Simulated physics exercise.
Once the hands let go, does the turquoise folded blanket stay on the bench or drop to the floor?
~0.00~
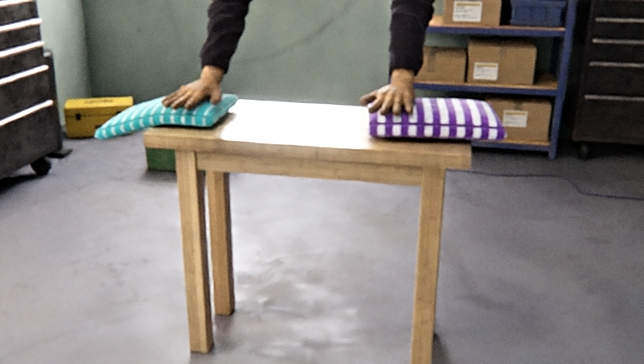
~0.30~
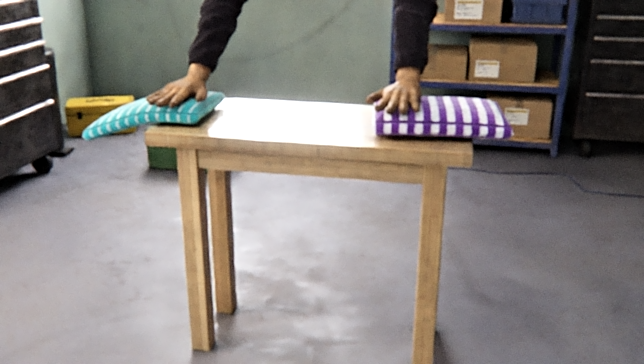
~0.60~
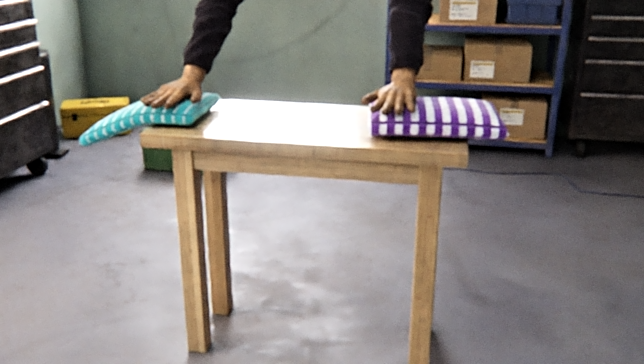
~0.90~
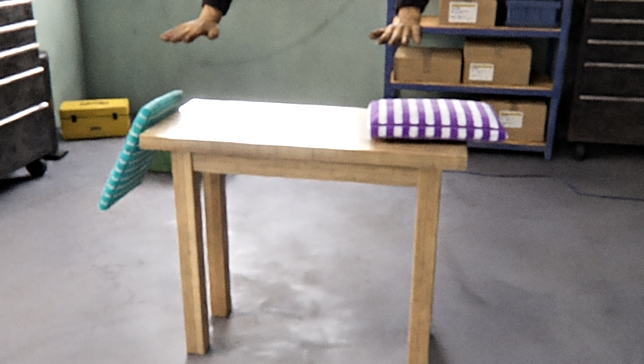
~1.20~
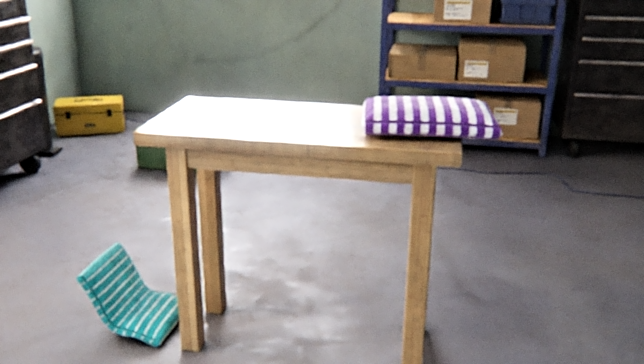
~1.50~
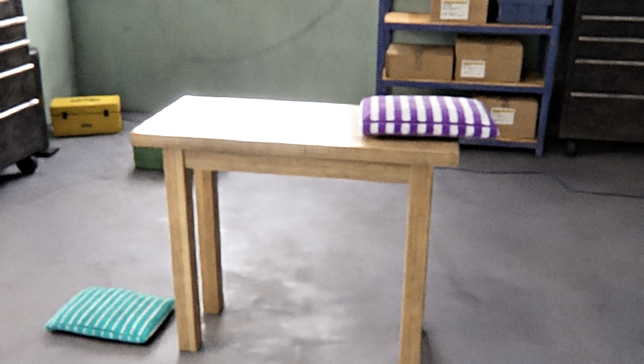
The turquoise folded blanket drops off the left end of the bench and ends up on the floor, while the purple pillow stays on top.
